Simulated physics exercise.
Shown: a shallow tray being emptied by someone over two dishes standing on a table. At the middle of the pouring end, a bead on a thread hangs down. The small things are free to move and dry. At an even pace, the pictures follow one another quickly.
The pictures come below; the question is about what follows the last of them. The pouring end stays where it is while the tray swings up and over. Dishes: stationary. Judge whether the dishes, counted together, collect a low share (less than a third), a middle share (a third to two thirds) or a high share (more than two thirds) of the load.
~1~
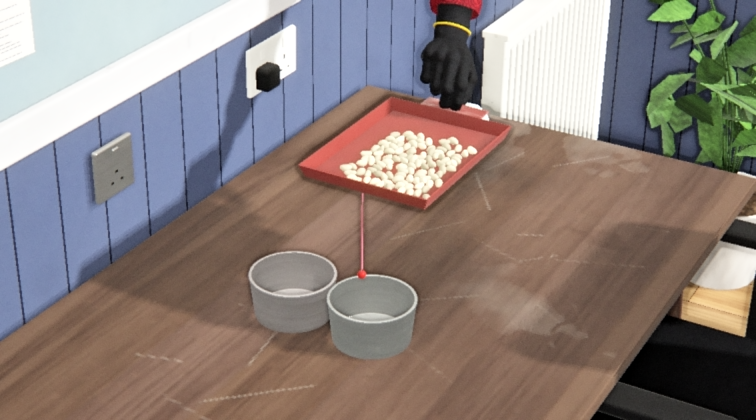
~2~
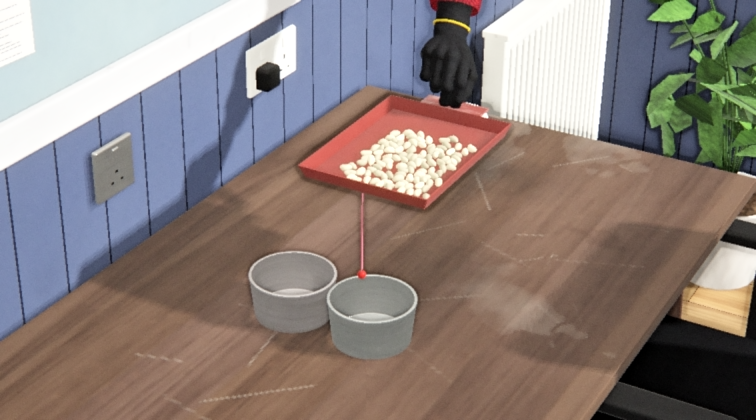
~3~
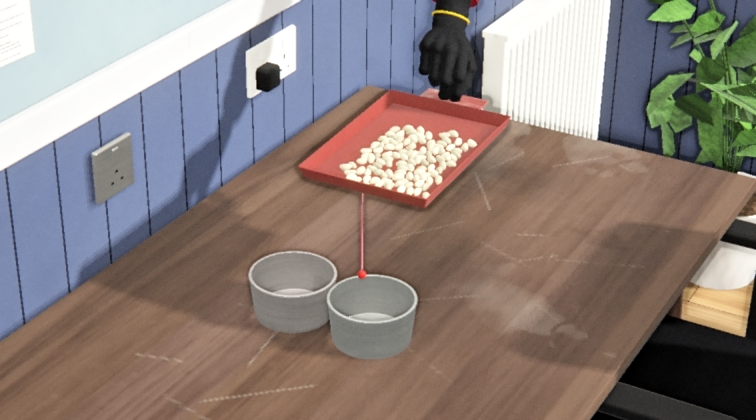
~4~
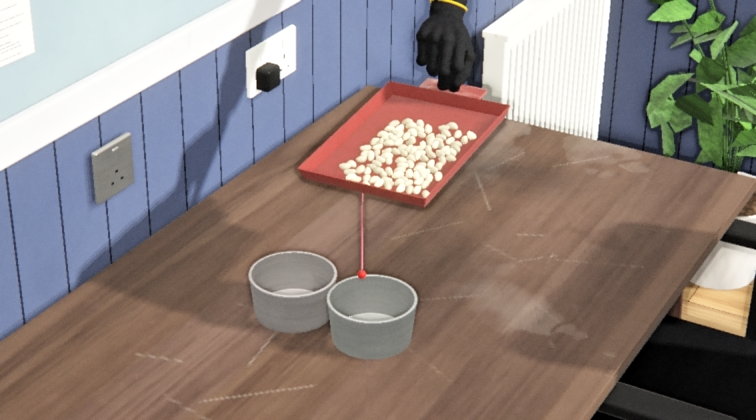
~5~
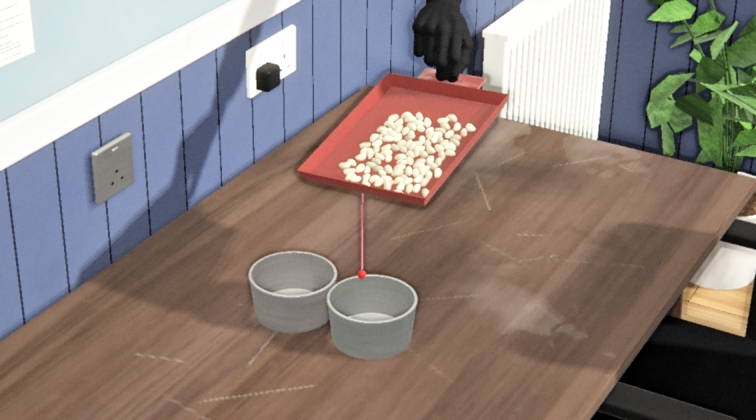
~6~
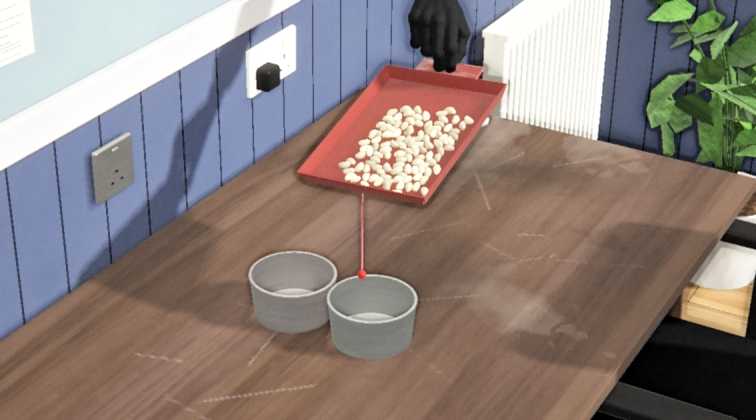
The dishes collect a high share.
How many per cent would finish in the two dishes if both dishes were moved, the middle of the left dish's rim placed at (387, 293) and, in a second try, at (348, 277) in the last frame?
Around 10 and then 40 per cent.
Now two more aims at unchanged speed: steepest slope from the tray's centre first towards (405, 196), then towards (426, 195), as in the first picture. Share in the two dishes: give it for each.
In turn some 50 and 40 per cent.
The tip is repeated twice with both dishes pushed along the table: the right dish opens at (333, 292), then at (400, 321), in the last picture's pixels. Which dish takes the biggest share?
The first arrangement gives the one at right, the second arrangement gives the one at left.
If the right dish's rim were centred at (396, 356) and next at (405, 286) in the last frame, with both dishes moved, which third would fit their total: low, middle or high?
Below one third, then less than a third.
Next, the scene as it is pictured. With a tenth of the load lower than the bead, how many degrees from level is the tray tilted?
Roughly 80 degrees from level.
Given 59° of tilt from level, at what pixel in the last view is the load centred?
Roughly at (359, 166).
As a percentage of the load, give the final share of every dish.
Share at the end - left dish ~ 60 %, right dish ~ 30 %.
Just after the last frame, tray tipped steeply; almost all on the tray; just a few in the air.
A moment on, tray tipped right over; about a tenth on the tray; roughly a quarter in the right dish; roughly a quarter in the left dish; about a tenth outside both; roughly a third in the air.
Further on, tray tipped past a quarter turn; roughly a quarter in the right dish; roughly half in the left dish; roughly a quarter outside both.
When it is over, tray tipped past a quarter turn; roughly a quarter in the right dish; roughly half in the left dish; roughly a quarter outside both.
